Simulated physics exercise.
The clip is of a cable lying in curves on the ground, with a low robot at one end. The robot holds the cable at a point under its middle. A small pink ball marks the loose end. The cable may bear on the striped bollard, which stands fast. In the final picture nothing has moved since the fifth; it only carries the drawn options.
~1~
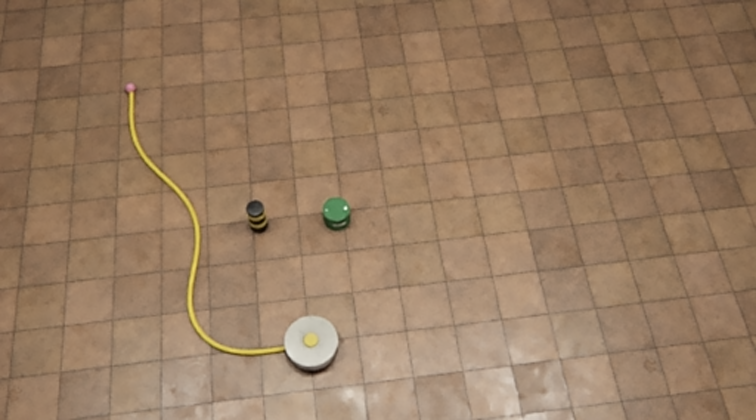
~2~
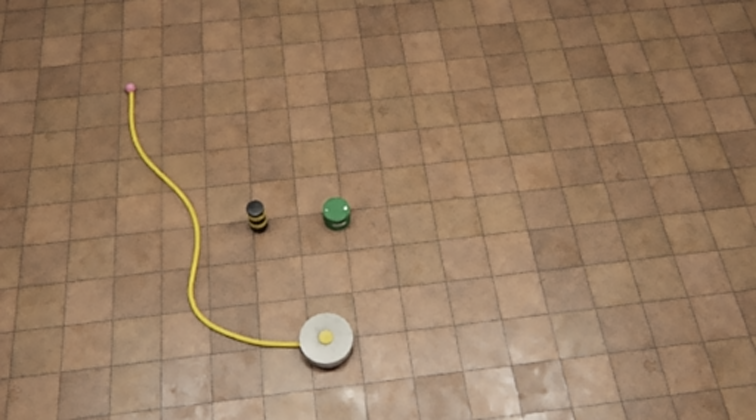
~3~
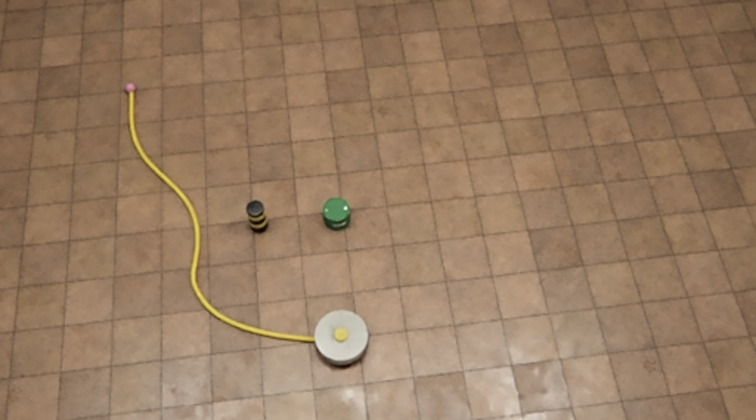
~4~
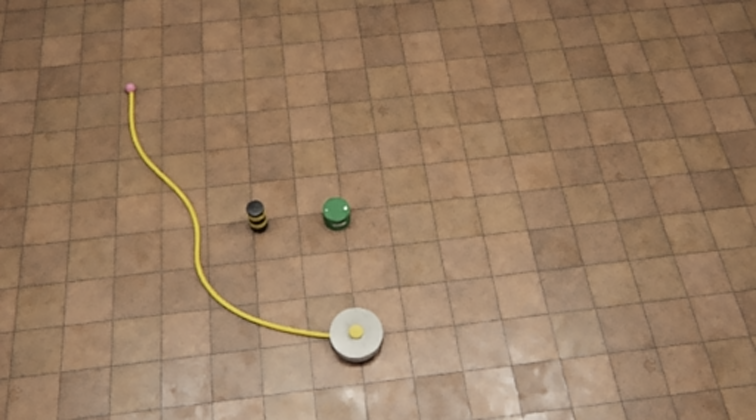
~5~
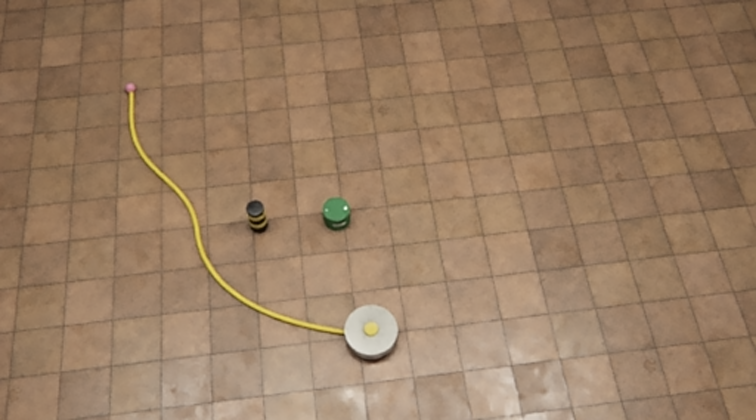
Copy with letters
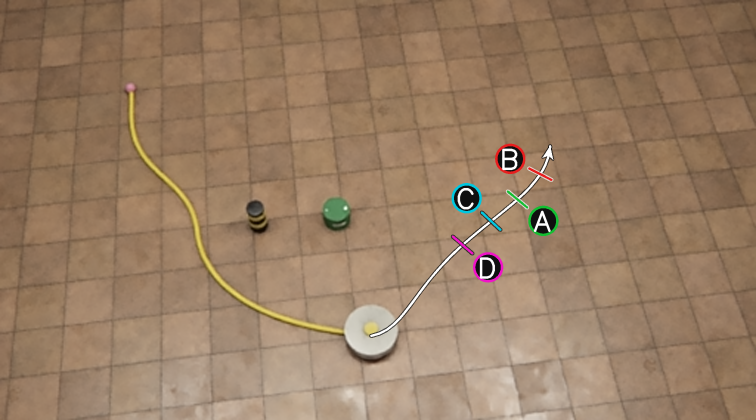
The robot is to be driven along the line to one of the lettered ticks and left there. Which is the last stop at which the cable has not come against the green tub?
It should halt at C.
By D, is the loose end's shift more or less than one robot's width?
Less.
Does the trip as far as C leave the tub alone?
Yes.
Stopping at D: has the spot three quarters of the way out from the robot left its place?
By then, yes.
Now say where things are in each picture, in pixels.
In the first frame, robot (312, 343); free end (130, 88); green tub (337, 214).
In the second frame, robot (327, 341); free end (130, 88).
In the third frame, robot (342, 338); bollard (257, 217).
In the fourth frame, robot (356, 335); green tub (337, 214).
In the fifth frame, robot (371, 333); free end (130, 88); green tub (337, 214); bollard (257, 217).
On the marked copy, A at (517, 199); B at (540, 174); C at (491, 221); D at (463, 245); the route from (371, 336) via (471, 238) to (550, 146).
Taking C. A third of the way, robot (417, 293), middle of the cable (213, 234), free end (131, 91).
Two thirds of the way, robot (455, 249), middle of the cable (241, 228), free end (131, 101).
When it is over, robot (492, 217), middle of the cable (275, 236), free end (139, 123); only the bollard has been touched, if anything.
As for the rest, A brings the cable against the tub; B brings the cable against the tub; D is safe but short.
